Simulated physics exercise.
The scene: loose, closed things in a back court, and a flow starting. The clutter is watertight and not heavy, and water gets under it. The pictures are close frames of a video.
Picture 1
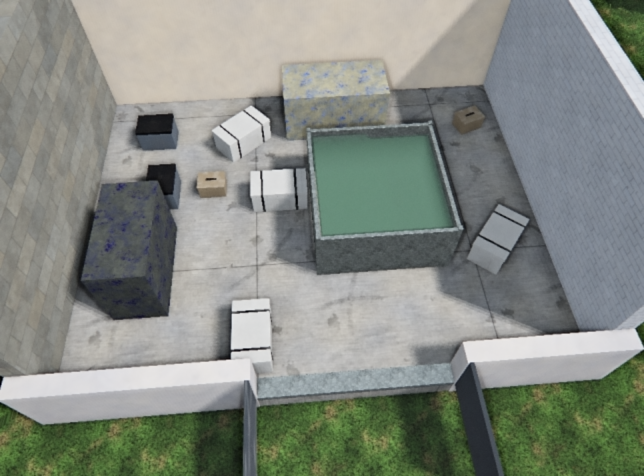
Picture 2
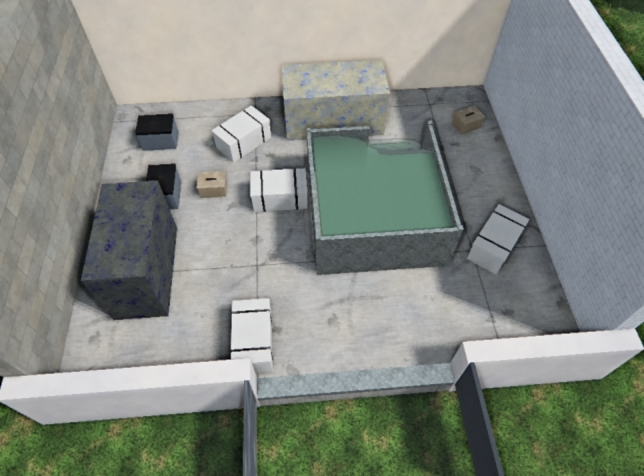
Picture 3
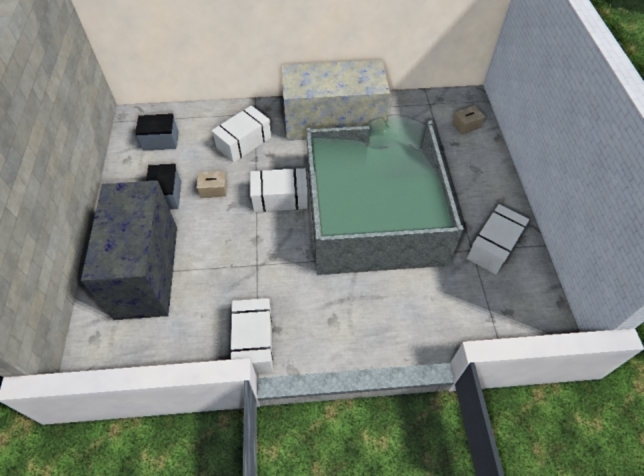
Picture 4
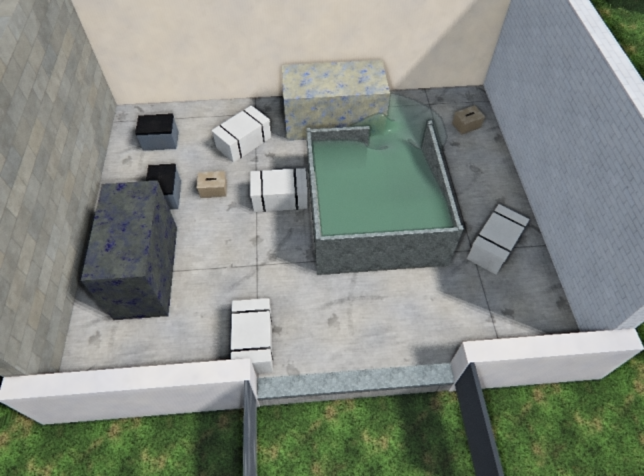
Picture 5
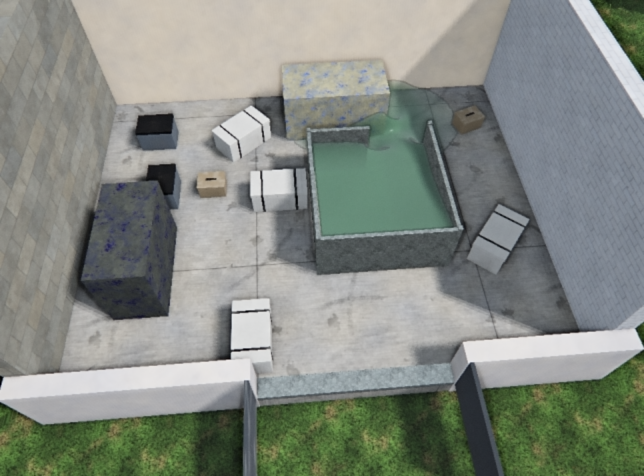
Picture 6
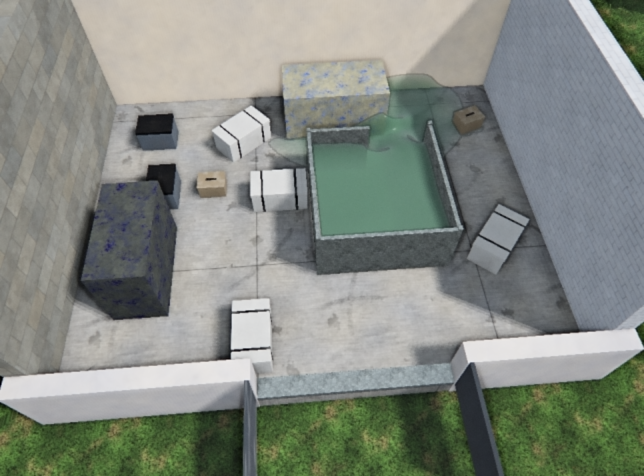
In this clip, a walled court holds scattered boxes and a square tank of green water; a gap opens in the tank's back wall, and water pours through, spreading across the paving behind while the boxes stay still.
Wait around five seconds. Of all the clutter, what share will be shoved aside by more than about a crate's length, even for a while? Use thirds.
It is one to two thirds.
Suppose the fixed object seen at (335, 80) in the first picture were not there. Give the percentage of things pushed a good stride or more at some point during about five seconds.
About 40 per cent.
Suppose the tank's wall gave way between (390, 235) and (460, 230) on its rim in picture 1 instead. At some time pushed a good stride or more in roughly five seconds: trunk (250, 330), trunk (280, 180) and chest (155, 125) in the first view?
One after the other: Less than that, never so far, under that.
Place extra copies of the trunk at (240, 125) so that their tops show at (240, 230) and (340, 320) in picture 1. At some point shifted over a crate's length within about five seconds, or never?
As listed: Short of that, no.
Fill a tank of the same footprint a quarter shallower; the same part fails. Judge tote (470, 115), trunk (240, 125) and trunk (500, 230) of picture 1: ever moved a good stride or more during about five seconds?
One after the other: Swept aside, no, that far or more.
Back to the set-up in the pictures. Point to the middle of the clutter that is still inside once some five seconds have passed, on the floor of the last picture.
Roughly at (267, 229).
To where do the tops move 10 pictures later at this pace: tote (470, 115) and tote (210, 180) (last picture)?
At about (473, 146) and (185, 219).
A moment on, 0 of 8 are well off their spots; 0 afloat.
Next, 2 of 8 are well off their spots; 2 afloat.
Later, 4 of 8 are well off their spots; 2 afloat.
In the end, 5 of 8 are well off their spots, and 5 have been at some point; 3 afloat.
